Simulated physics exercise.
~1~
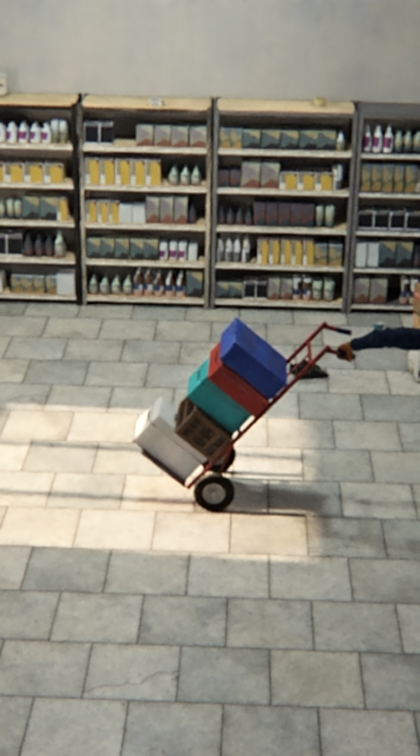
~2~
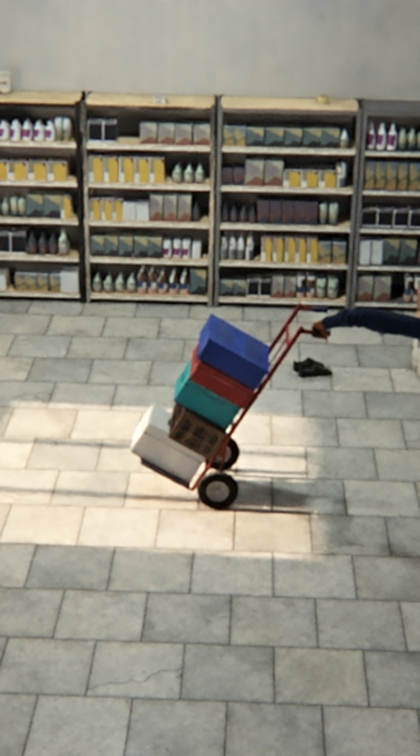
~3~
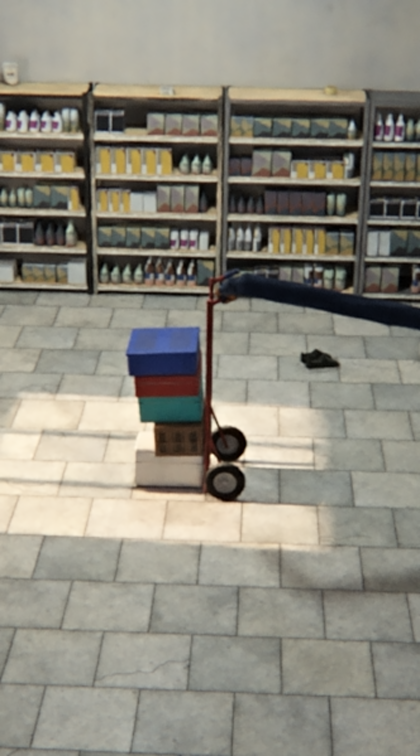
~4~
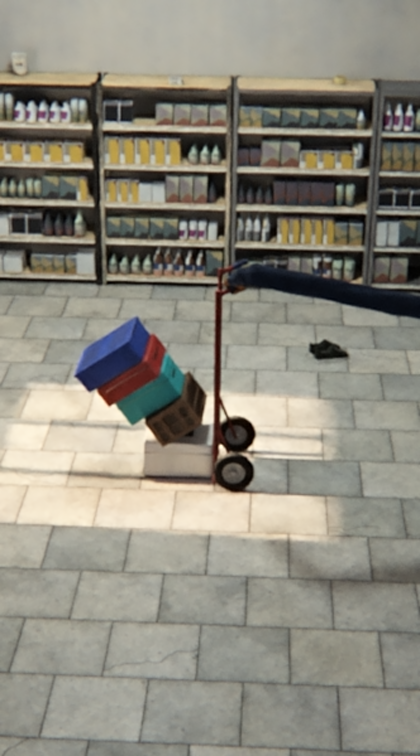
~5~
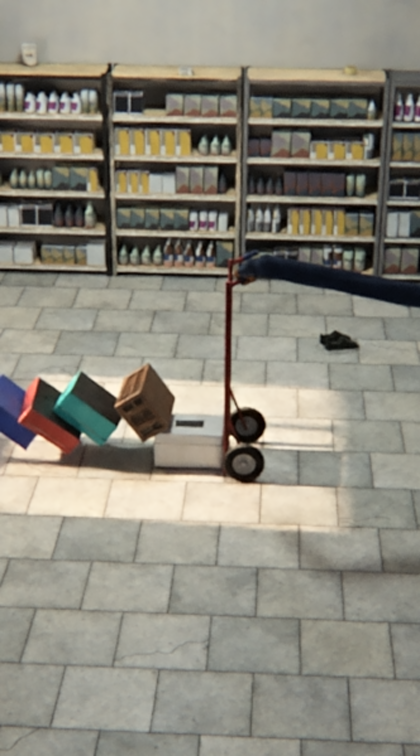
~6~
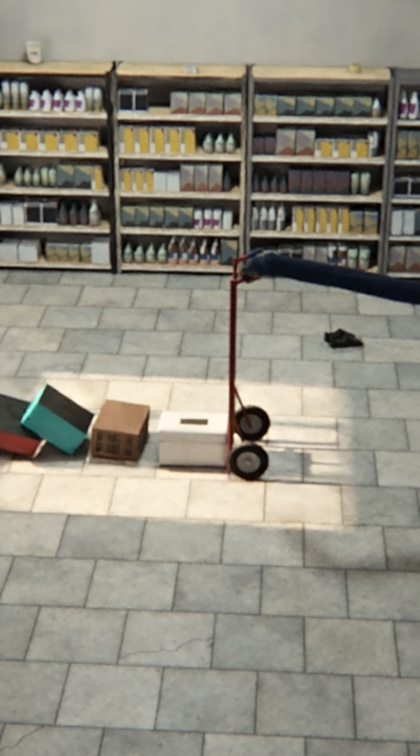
In a shop with a pale tiled floor and stocked shelves along the back wall, seen from slightly above and side-on, a dark-sleeved arm at the right holds a tilted red sack truck. It carries a blue tote above red and turquoise toolboxes, a brown crate and a white toolbox at the bottom. The arm swings the truck upright, and the stack begins to lean left. The upper four items topple off together and tumble to the floor. The white toolbox stays upright by the truck, the crate, turquoise and red boxes lie leftward, and the blue tote is out of view.
